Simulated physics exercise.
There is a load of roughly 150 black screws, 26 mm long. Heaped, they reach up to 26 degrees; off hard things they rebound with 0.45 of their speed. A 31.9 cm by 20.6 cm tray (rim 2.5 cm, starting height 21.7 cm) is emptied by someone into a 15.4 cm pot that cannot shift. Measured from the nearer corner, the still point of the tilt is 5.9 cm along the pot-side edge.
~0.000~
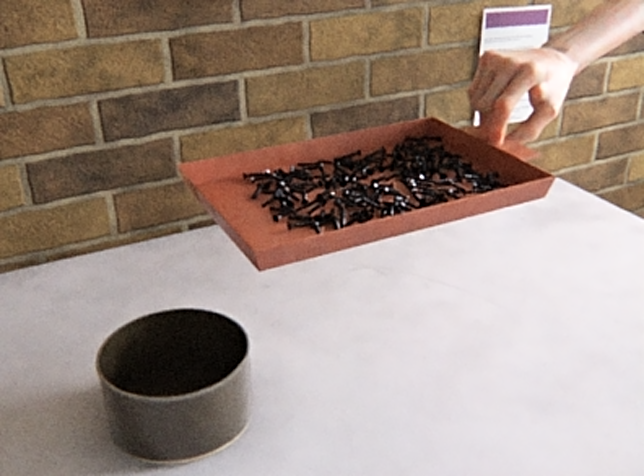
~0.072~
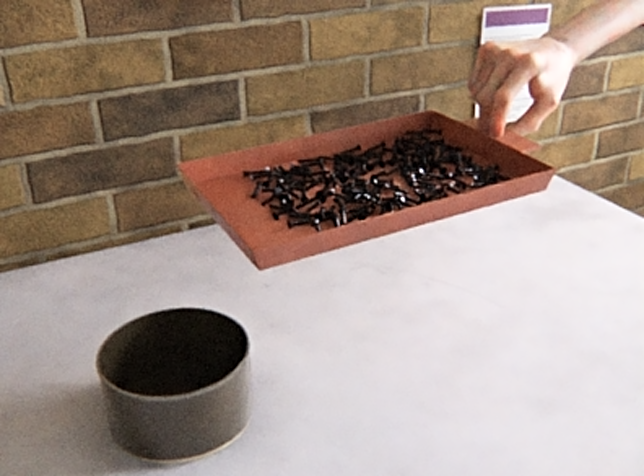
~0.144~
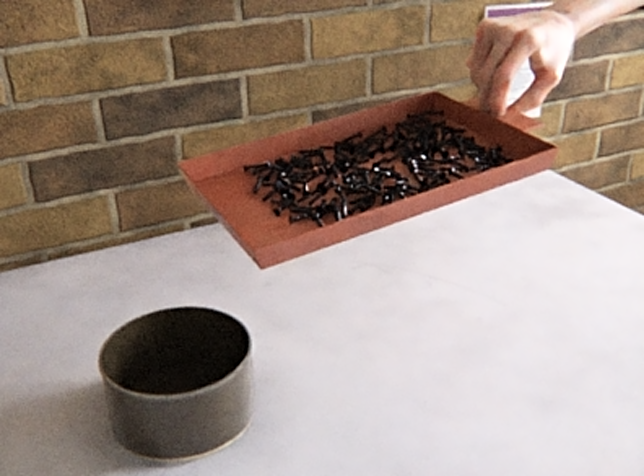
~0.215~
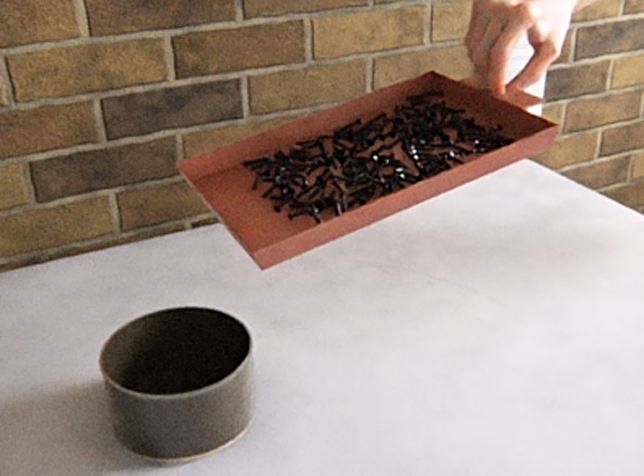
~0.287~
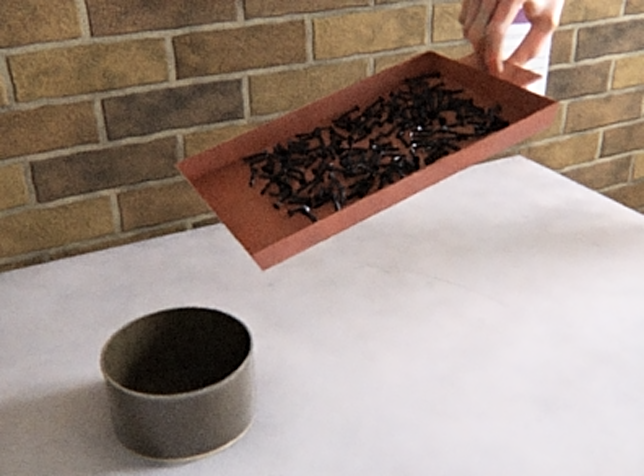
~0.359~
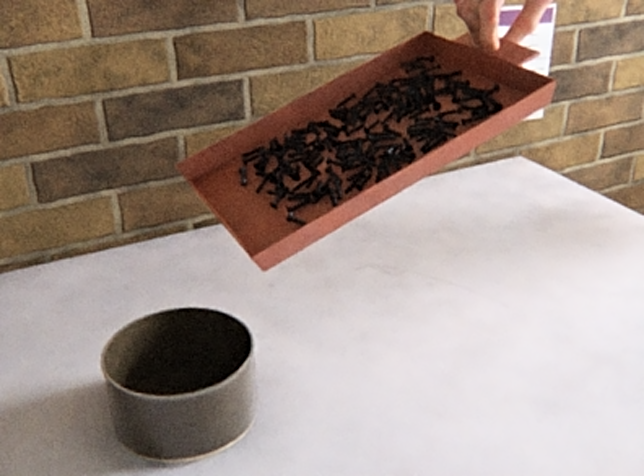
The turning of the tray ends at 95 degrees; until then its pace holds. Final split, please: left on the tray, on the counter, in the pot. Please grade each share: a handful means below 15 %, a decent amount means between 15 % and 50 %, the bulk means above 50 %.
Tray: A handful, counter: A decent amount, pot: The bulk.
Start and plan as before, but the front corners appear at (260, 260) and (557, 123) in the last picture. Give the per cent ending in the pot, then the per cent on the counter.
You'd end with pot at 0 and counter at 100.
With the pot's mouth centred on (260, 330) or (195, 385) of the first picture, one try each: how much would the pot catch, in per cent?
Try one: ~ 5 %; try two: ~ 70 %.
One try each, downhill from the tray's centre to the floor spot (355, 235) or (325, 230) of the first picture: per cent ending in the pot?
About 0 and 0 per cent.
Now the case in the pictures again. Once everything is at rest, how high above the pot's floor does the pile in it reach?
Some 2.0 cm up.
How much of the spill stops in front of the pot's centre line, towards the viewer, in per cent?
Roughly 70 percent of the spill.
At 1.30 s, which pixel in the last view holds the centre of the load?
Load centre est.: (210, 218) px.
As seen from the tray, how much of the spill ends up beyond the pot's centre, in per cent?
Around 60 in a hundred.
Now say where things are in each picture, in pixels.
Tray tilt 0 degrees, front corners at (258, 246) and (547, 176); middle of the pieces at (380, 179); pot at (174, 349), in the first frame.
Tray tilt 1 degrees, front corners at (258, 246) and (548, 168); middle of the pieces at (380, 174), in the second frame.
Tray tilt 5 degrees, front corners at (258, 245) and (550, 147), lowest corner left front; middle of the pieces at (381, 162), in the third frame.
Tray tilt 10 degrees, front corners at (257, 247) and (551, 125), lowest corner left front; middle of the pieces at (381, 149), in the fourth frame.
Tray tilt 14 degrees, front corners at (255, 248) and (550, 103), lowest corner left front; middle of the pieces at (378, 137), in the fifth frame.
Tray tilt 19 degrees, front corners at (254, 250) and (547, 81), lowest corner left front; middle of the pieces at (376, 135); pot at (178, 348). The tray's pace is about 65 degrees a second, in the sixth frame.
After 0.92 s, tilt 55 degrees; the tray holds 100 %, the pot 0 %.
After 1.30 s, tilt 79 degrees; the tray holds 80 %, the pot 15 %.
After 1.76 s, tilt 95 degrees; the tray holds 0 %, the pot 65 %.
In the end, at 2.9 s, tray 0 %, counter 25 %, pot 75 %.
